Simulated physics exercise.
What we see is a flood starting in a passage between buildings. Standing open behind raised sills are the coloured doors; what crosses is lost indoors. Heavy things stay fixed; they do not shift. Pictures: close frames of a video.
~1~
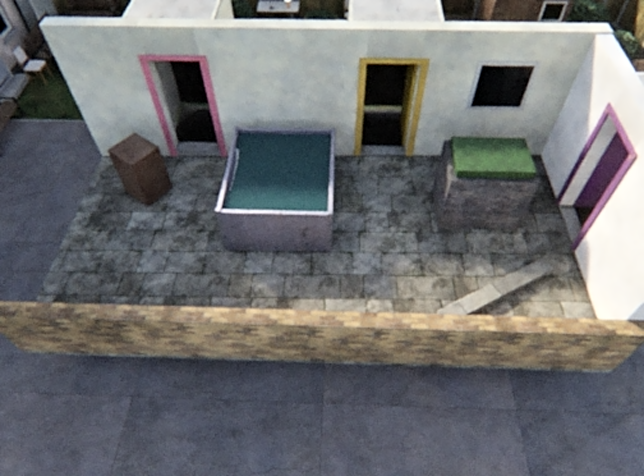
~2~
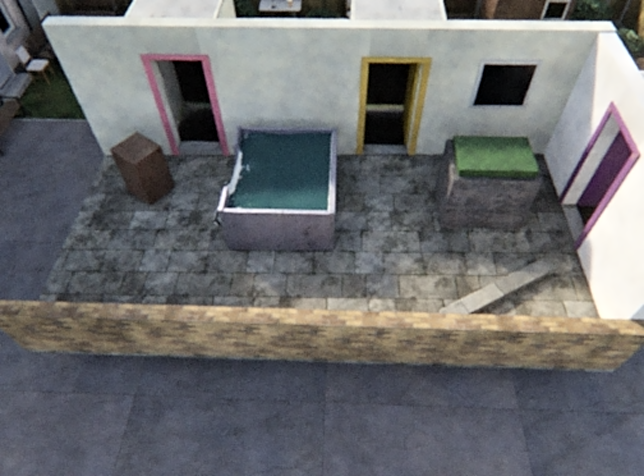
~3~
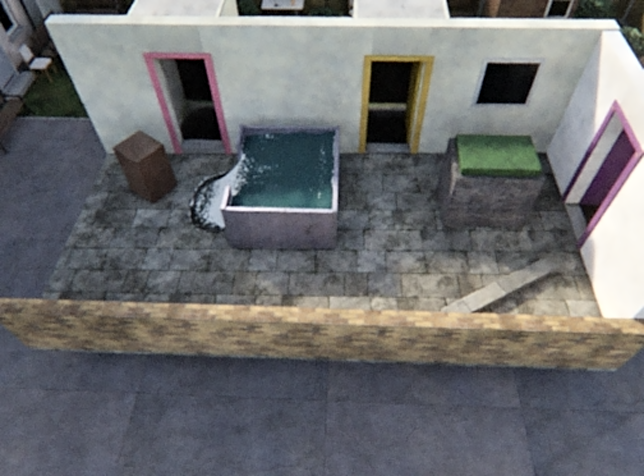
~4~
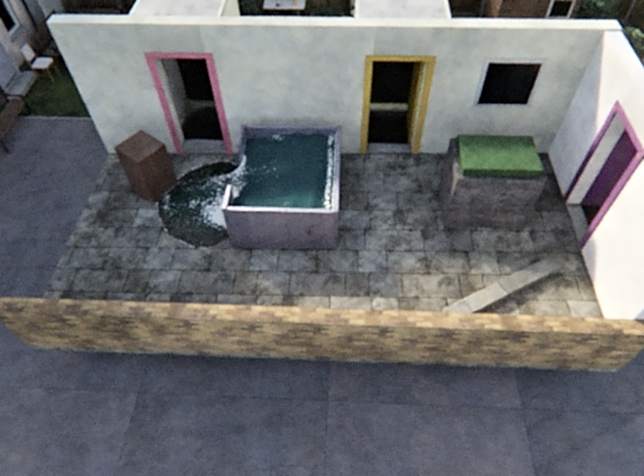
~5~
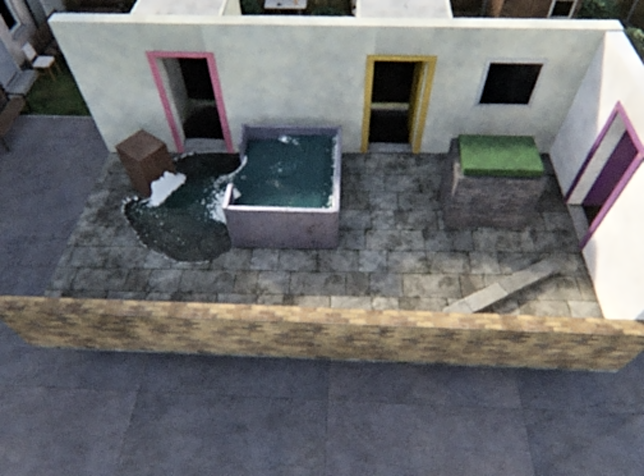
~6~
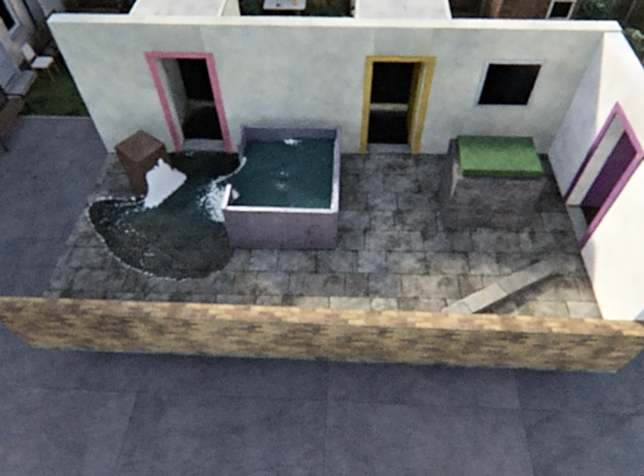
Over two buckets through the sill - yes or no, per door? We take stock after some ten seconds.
Pink door - yes, purple door - no, yellow door - no.
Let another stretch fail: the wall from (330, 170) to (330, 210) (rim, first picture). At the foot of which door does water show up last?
Coming last is the one in pink.
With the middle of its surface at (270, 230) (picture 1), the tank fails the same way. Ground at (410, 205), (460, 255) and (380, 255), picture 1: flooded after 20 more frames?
First one stays unwetted, next one stays unwetted, last one stays unwetted.
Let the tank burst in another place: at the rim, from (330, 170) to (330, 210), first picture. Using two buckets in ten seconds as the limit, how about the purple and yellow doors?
Result - purple: Clears the line; yellow: Clears the line.
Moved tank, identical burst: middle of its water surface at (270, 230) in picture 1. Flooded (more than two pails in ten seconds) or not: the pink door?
Check, pink door: Limit not reached.
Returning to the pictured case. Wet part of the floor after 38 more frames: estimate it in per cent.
That works out at 35 %.
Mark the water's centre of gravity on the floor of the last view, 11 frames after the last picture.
My pick is pixel (238, 207).
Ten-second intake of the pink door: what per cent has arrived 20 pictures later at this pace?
About 90 per cent.
A moment on, water covers 30 % of the floor; the pink door under two buckets in, the purple door not reached, the yellow door not reached.
Next, water covers 30 % of the floor; the pink door over two buckets in, the purple door not reached, the yellow door not reached.
Then, water covers 30 % of the floor; the pink door over two buckets in, the purple door not reached, the yellow door not reached.
Later, water covers 35 % of the floor; the pink door over two buckets in, the purple door not reached, the yellow door wet at the sill, nothing in.
In the end, water covers 30 % of the floor; the pink door over two buckets in, the purple door not reached, the yellow door wet at the sill, nothing in.
